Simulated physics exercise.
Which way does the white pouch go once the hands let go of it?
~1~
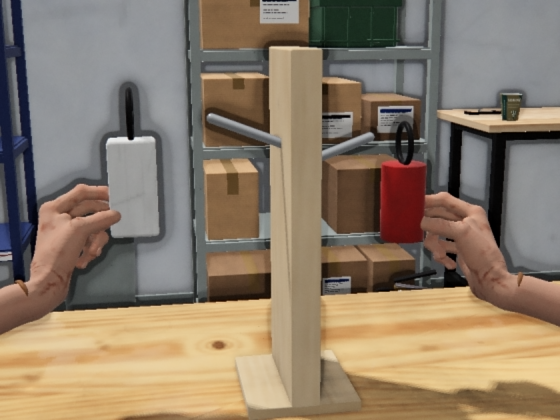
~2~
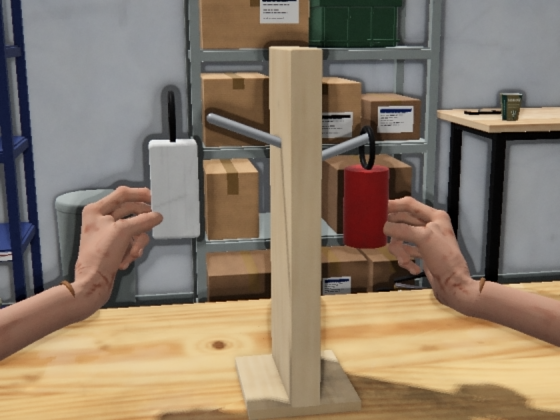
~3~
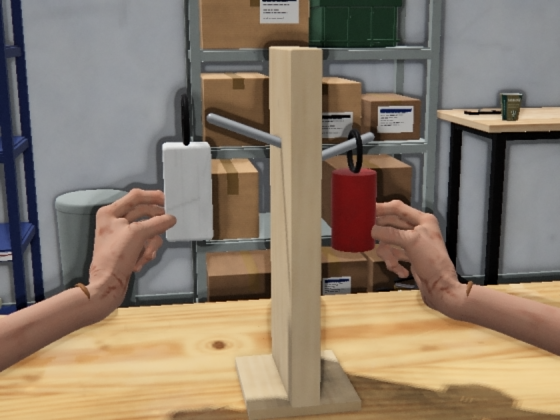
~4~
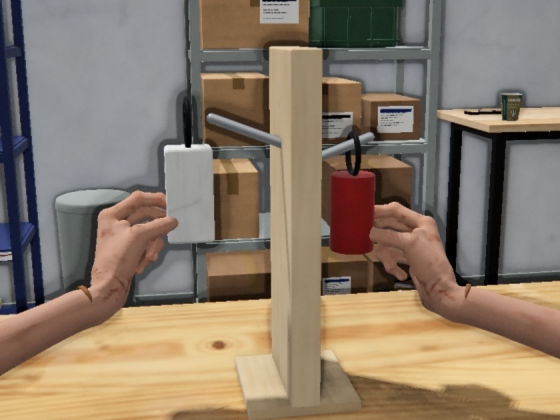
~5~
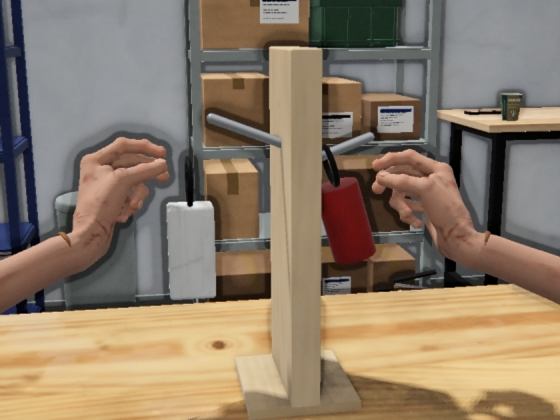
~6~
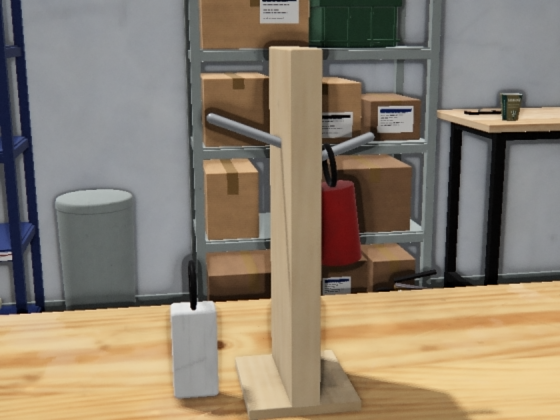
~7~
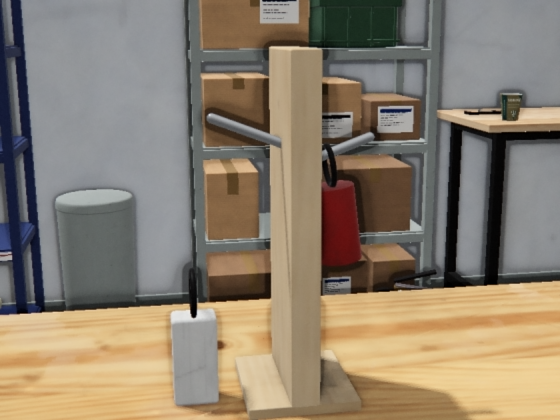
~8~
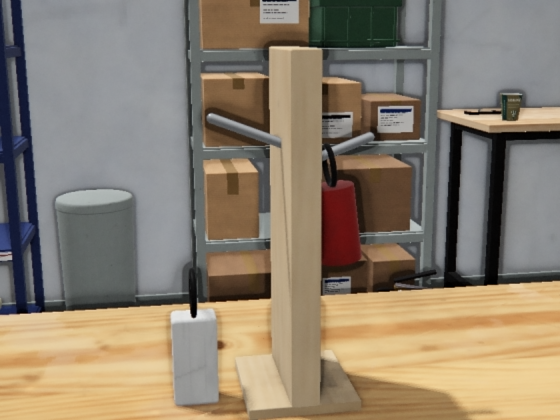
The white pouch moves down, ending up on the table beside the wooden stand.
